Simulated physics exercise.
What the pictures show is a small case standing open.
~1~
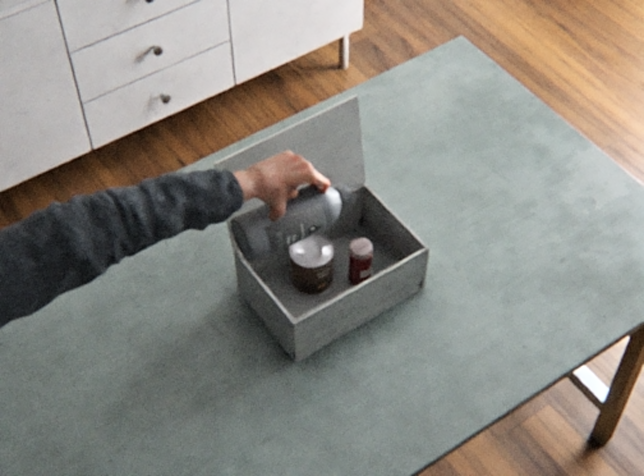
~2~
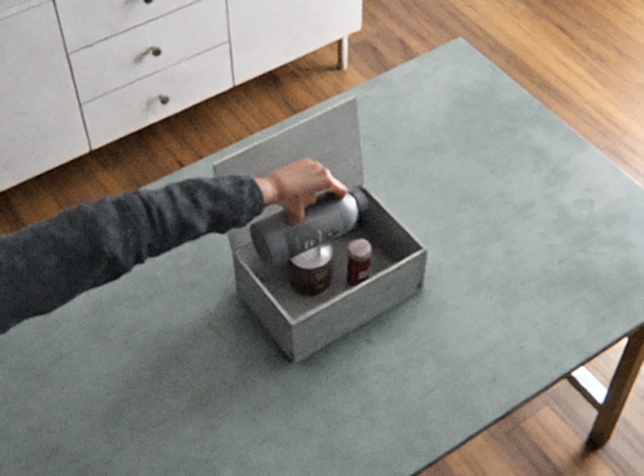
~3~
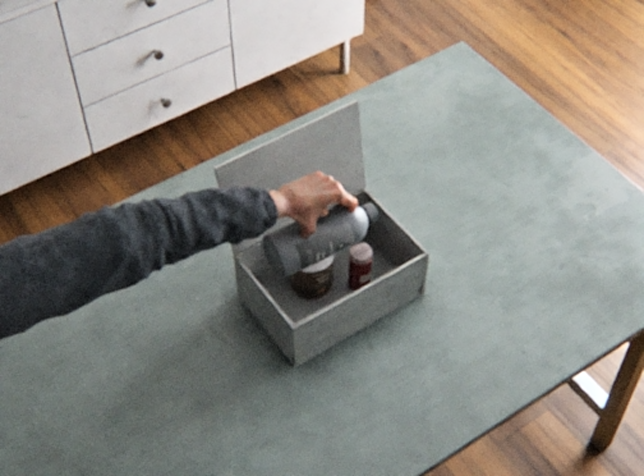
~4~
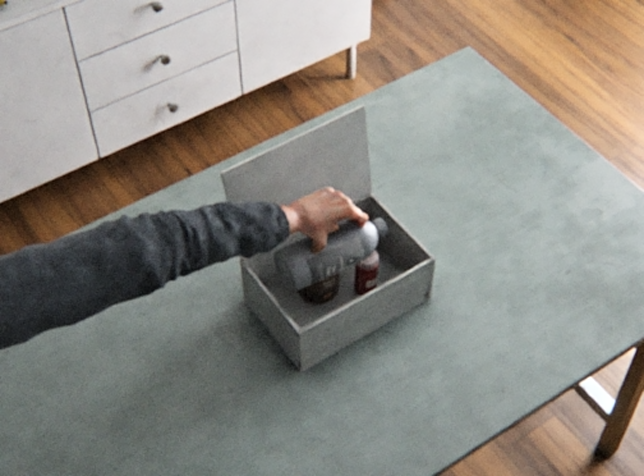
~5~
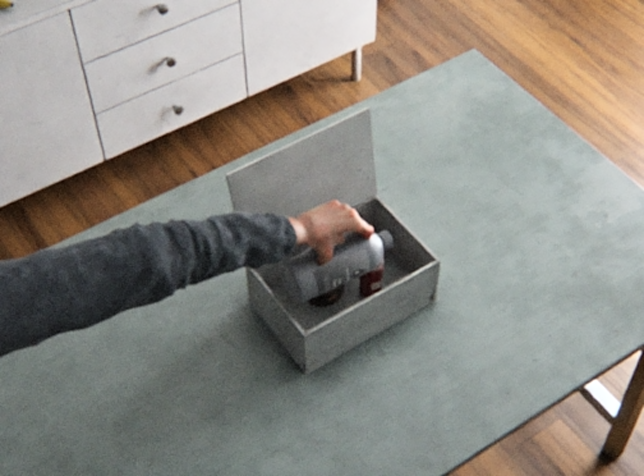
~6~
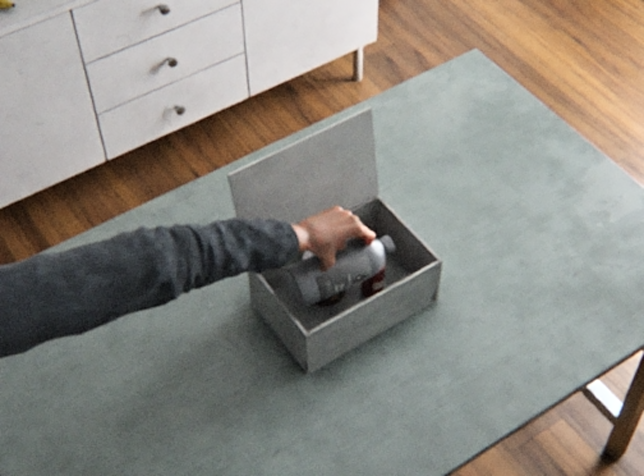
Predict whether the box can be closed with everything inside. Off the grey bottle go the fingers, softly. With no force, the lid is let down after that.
Box ends shut.
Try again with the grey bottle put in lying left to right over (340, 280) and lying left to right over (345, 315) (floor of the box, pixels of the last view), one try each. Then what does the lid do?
For the first packing it cannot come down, and for the second it seals the box.
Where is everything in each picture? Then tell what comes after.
In the first picture, still above its spot; grey bottle (295, 217); brown tin (312, 264).
In the second picture, still above its spot; grey bottle (313, 223); brown tin (310, 265).
In the third picture, still above its spot; grey bottle (324, 234).
In the fourth picture, still above its spot; grey bottle (334, 249).
In the fifth picture, still above its spot; grey bottle (340, 261).
In the sixth picture, put in, still held; grey bottle (342, 266).
Then, 0.50 s later than the last frame, grey bottle moved about its own width near (357, 307); red shaker tilted by 34°.
Then, 1.50 s later than the last frame, lid 66° above the rim; grey bottle moved about its own width near (356, 304); red shaker on its side.
Then, 1.90 s later than the last frame, lid 23° above the rim; grey bottle moved about its own width near (355, 304); red shaker on its side.
When it is over, lid shut; lying over in the box, red shaker; moved from the start, grey bottle; brown tin as before. End places, in pixels of the last picture, grey bottle near (355, 305).
